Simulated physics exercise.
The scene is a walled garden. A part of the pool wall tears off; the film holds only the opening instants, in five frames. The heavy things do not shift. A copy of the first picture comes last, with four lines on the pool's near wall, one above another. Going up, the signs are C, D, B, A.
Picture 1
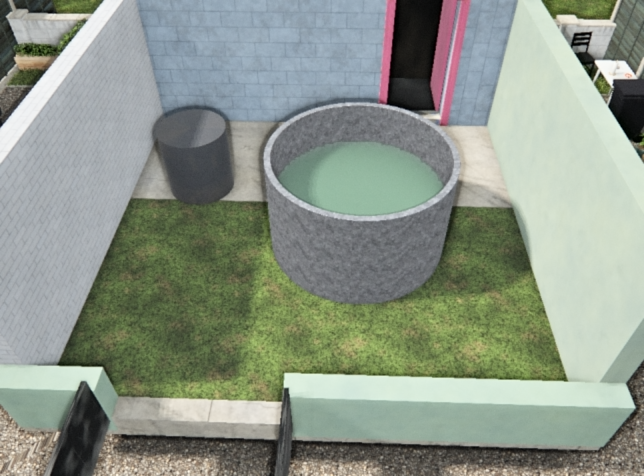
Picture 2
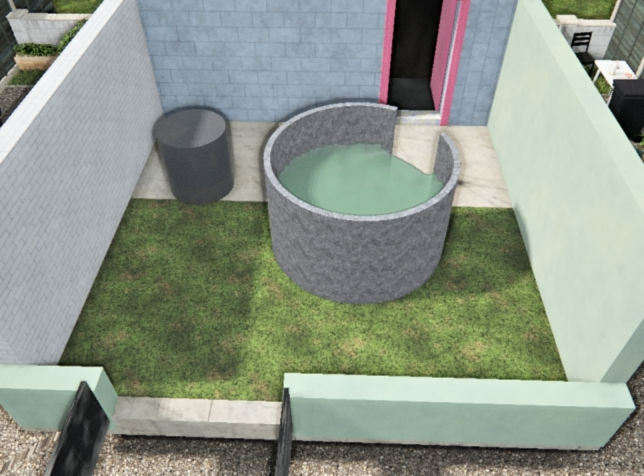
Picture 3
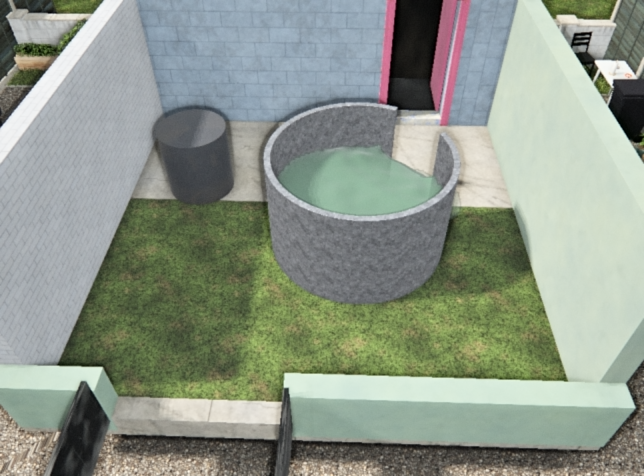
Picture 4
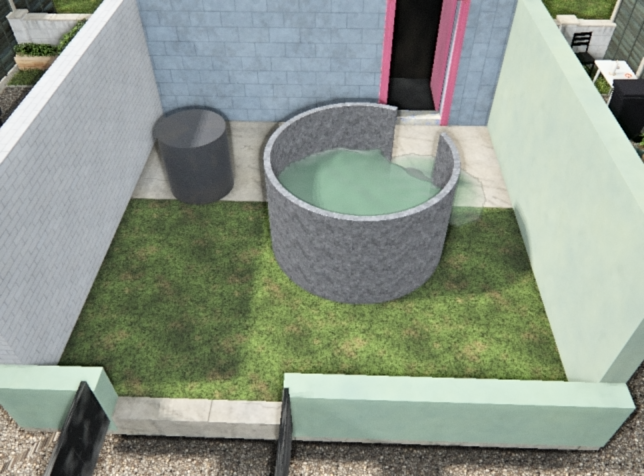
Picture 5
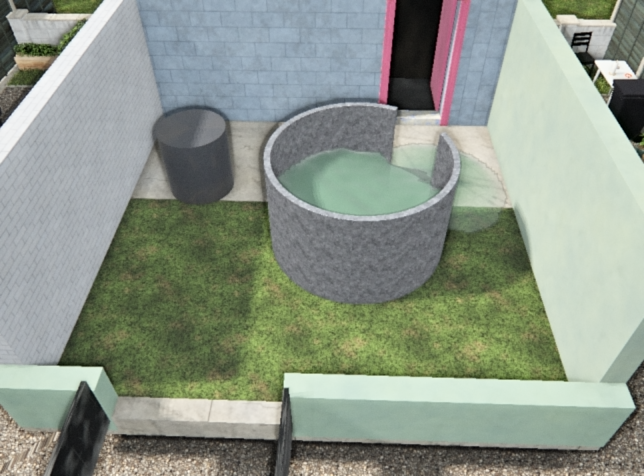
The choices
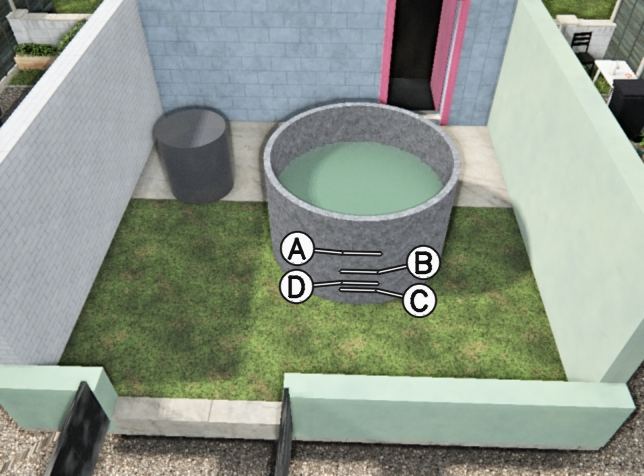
Green water sat still in a round stone pool in a walled garden until a section of the pool's back wall vanished, then it poured out through the gap and spread across the paving on the right.
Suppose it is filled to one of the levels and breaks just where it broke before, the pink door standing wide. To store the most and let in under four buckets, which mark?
Mark D just does it.
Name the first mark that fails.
B.
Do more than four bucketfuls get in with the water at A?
Yes, that goes wrong.
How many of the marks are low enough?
Two of the four.
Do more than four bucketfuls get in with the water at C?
No, not at all.
On the marked copy, A at (361, 253); B at (359, 271); C at (358, 290); D at (359, 283); from the bottom up C, D, B, A.
Choosing A, dozens of bucketfuls pour in.
Choosing B, about 11 bucketfuls get in.
Choosing C, nothing gets over.
Choosing D, a bucket or two gets in.
